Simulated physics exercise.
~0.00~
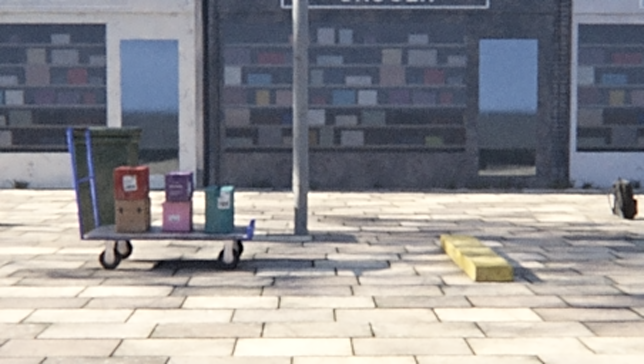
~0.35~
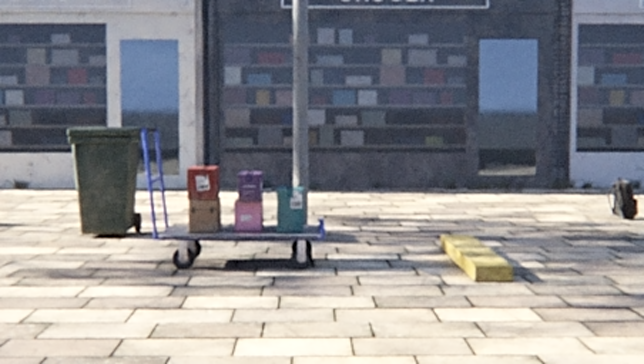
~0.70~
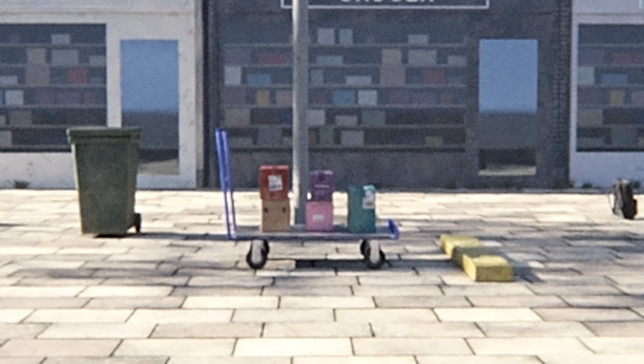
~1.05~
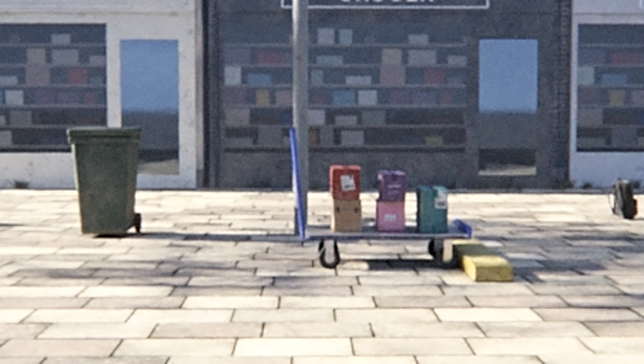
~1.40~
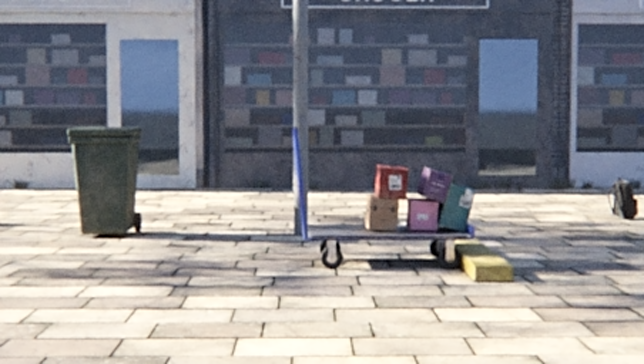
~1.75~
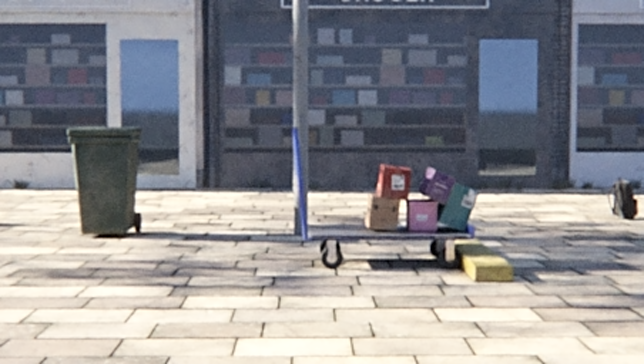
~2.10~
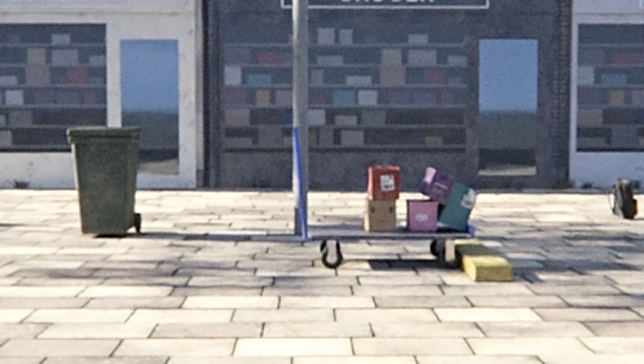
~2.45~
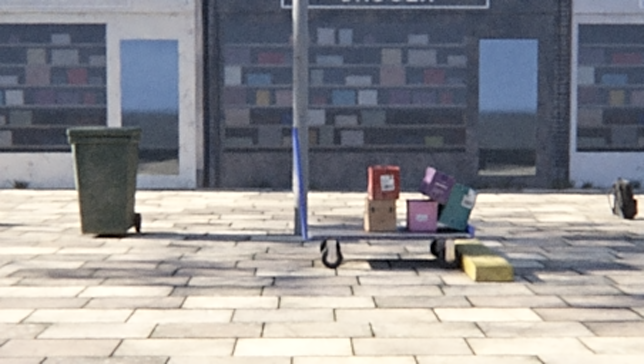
At the start, a flat blue-handled cart carries five boxes across a paved square in front of shops, with a red one stacked on a brown one, a purple one on a pink one, and a teal one at the right. It rolls right, away from a green bin and past a pole, toward a yellow kerb. The cart stops at the kerb, and the boxes slide forward together. The purple and teal boxes tip over to lean, while the red one tilts, then settles back flat on the brown one. Finally everything rests, all five still aboard.
